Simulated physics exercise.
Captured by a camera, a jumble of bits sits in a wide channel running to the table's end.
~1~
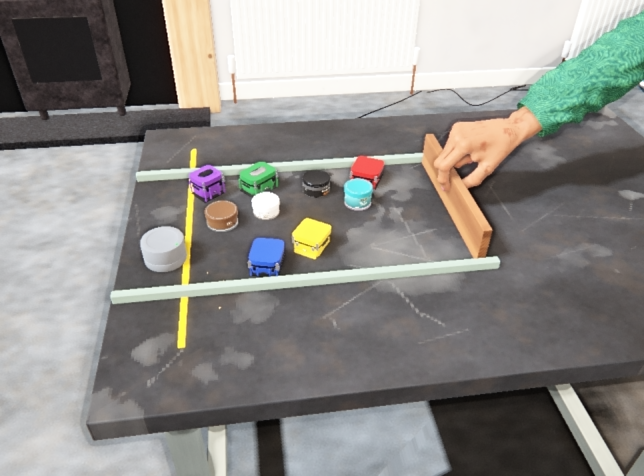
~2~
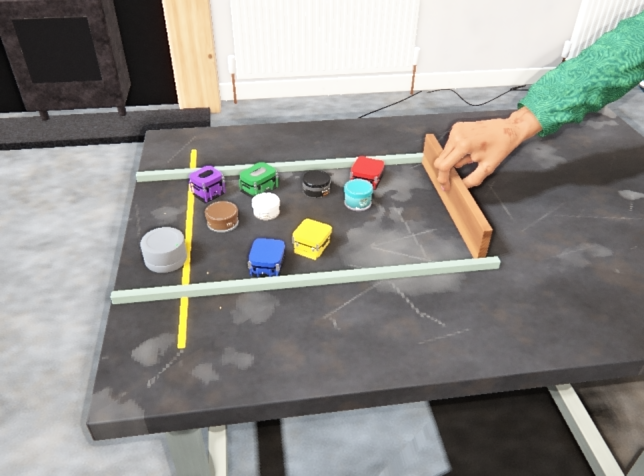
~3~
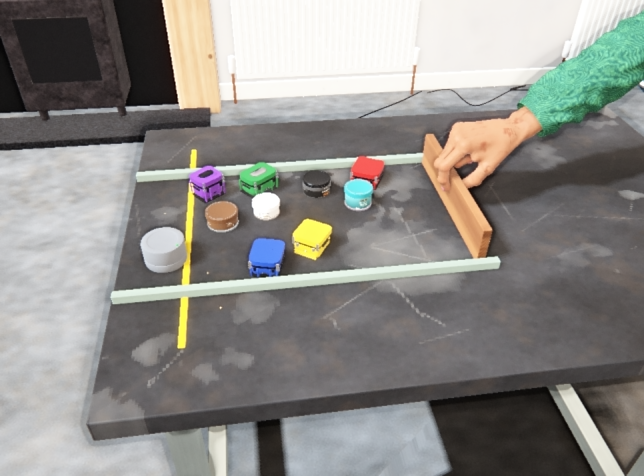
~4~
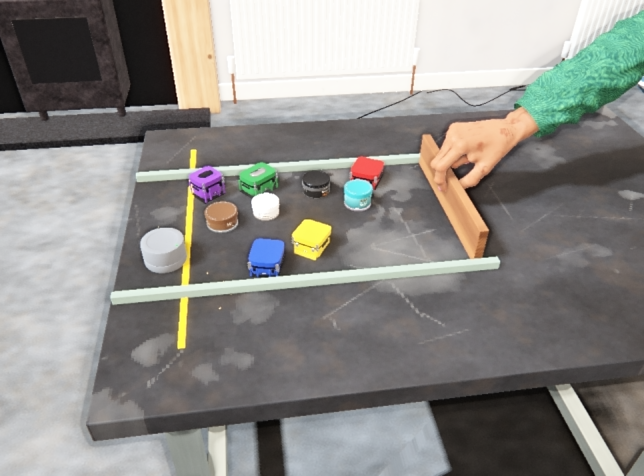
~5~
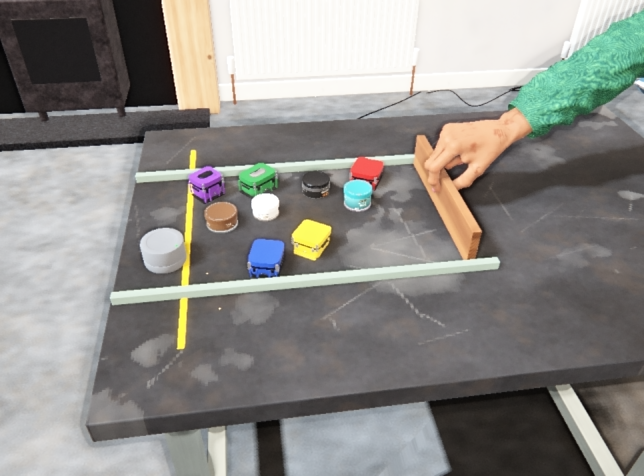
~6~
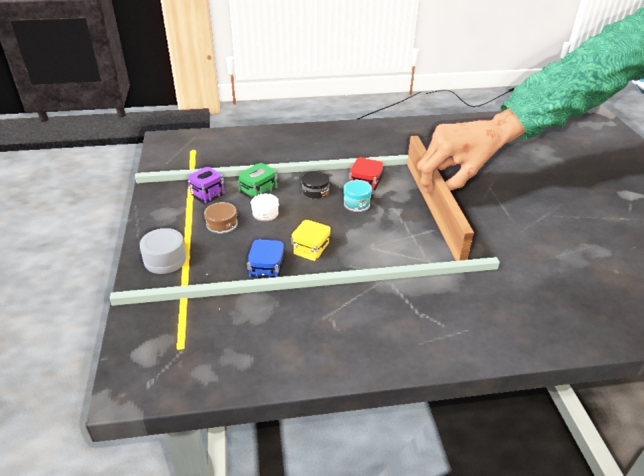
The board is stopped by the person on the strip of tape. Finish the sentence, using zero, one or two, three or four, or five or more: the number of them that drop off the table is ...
The number that drop off the table is one or two.
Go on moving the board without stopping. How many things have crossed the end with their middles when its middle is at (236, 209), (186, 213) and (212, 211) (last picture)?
The numbers are 0, 1 and 0.
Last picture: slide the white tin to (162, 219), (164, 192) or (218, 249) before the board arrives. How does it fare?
In sequence: It stays; it goes; it stays.
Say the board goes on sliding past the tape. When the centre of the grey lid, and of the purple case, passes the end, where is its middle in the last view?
Near (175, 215) in the first case, near (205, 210) in the other.
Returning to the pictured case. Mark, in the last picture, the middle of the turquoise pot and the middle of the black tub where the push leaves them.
Same order as the question: First (174, 206), second (144, 201).
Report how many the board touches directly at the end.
Looks like 4 of them, all told.
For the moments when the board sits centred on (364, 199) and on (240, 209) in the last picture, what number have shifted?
The count reaches 3 first and 9 second.
A little later, none off yet; grey lid at rest near (164, 251); purple case at rest near (206, 185); brown pot at rest near (221, 218).
Next, none off yet; grey lid at rest near (162, 252); purple case shifted well along near (151, 190); brown pot shifted about its own width near (172, 232).
When it is over, the number that fall off is one or two; down, purple case.
